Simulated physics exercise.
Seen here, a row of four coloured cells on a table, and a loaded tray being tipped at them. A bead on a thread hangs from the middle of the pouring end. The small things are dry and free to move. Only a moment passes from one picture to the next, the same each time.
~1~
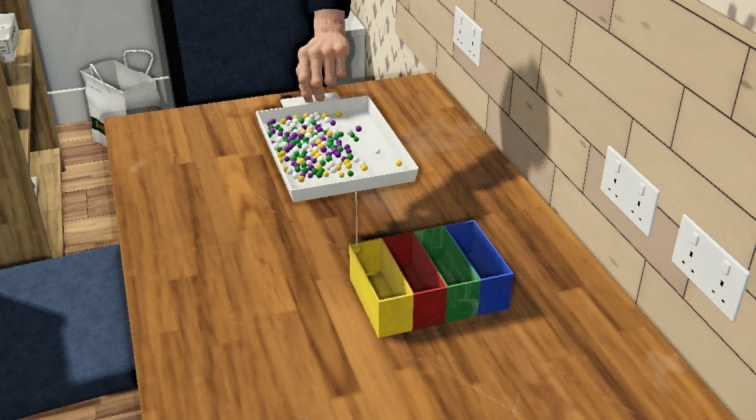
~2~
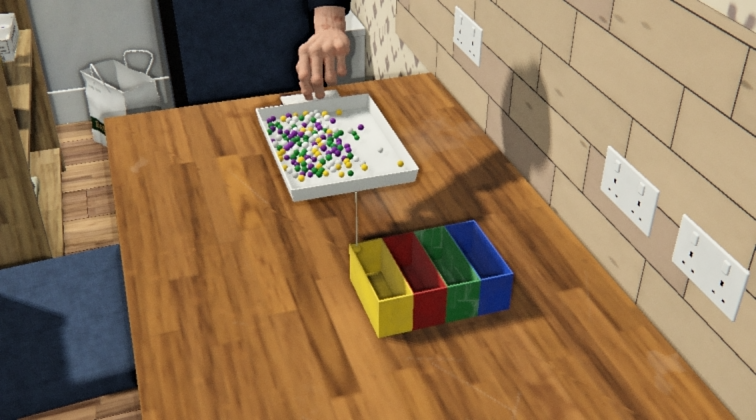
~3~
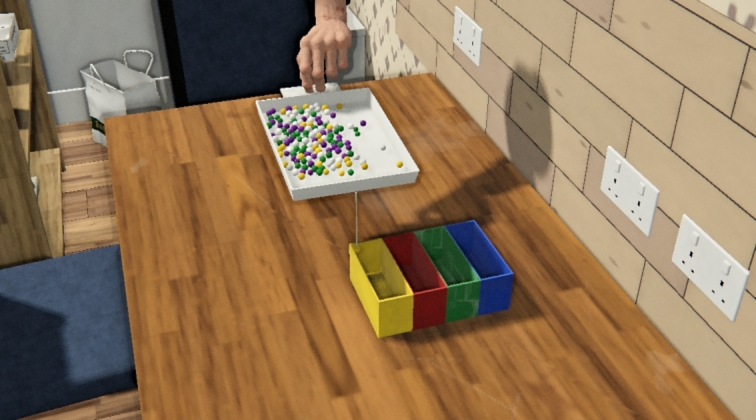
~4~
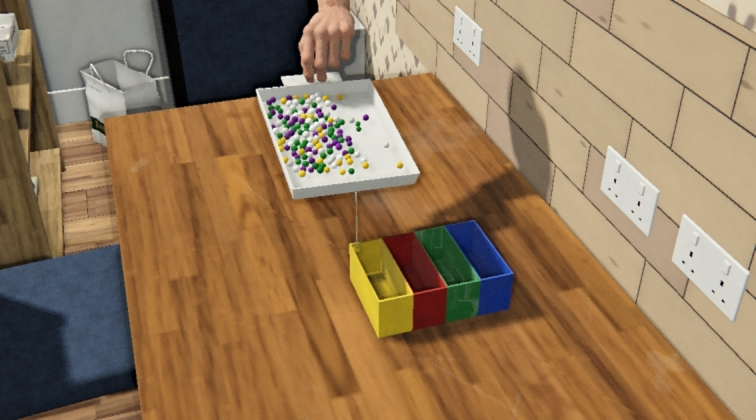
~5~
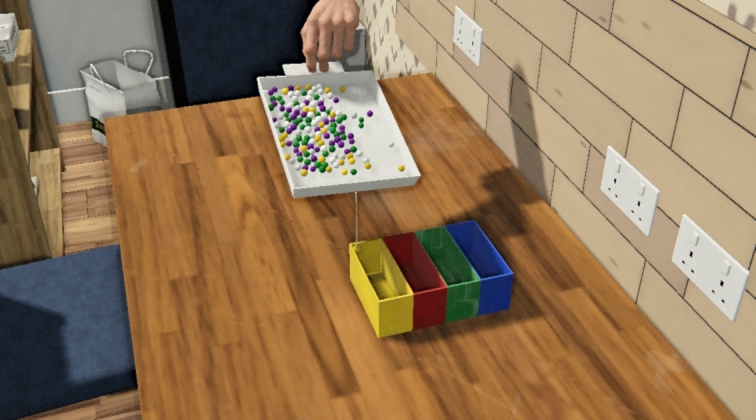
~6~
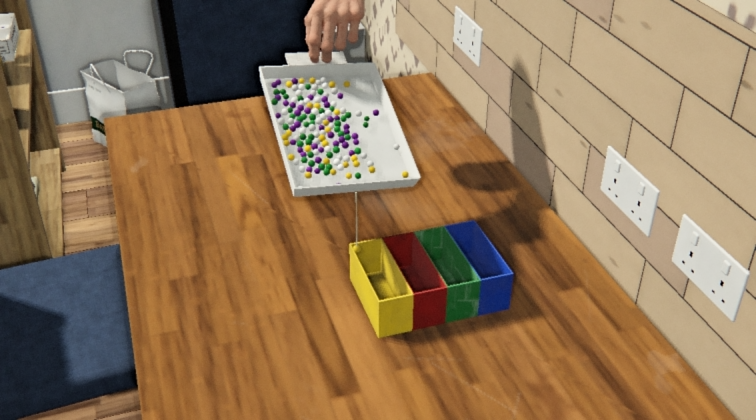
In this clip, a hand gradually raises the far end of a white tray of small multicoloured beads above a wooden table, and the beads begin shifting inside it, while the yellow, red, green and blue cells stay still.
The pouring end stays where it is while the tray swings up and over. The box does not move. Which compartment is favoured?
The red cell gets the most.
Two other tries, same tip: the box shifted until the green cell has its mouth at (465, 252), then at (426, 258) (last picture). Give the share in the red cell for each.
About 50 and 30 per cent.
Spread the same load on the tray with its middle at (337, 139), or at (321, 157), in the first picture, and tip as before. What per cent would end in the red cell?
About 60 and 60 per cent.
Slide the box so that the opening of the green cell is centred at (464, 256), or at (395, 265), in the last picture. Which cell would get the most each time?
In turn: The red one; the blue one.
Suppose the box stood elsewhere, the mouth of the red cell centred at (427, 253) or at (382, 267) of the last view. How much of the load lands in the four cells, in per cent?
About 90 and 100 per cent.
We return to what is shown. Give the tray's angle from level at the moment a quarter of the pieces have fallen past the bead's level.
Roughly 85°.
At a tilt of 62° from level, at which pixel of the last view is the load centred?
At about (384, 178).
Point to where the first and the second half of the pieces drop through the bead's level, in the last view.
The first part at (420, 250); the rest at (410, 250).
Soon after the last picture, tray tipped steeply; most on the tray; a stray few in the red cell; a stray few in the green cell; a small part falling or outside the box.
A little later, tray tipped right over; about a quarter on the tray; about a third in the red cell; a small part in the green cell; a small part in the yellow cell; about a quarter falling or outside the box.
Later still, tray tipped past a quarter turn; about two thirds in the red cell; about a quarter in the green cell; a small part in the yellow cell; a stray few in the blue cell; a small part falling or outside the box.
By the end, tray tipped past a quarter turn; about two thirds in the red cell; about a quarter in the green cell; a small part in the yellow cell; a stray few in the blue cell; a small part outside the box.
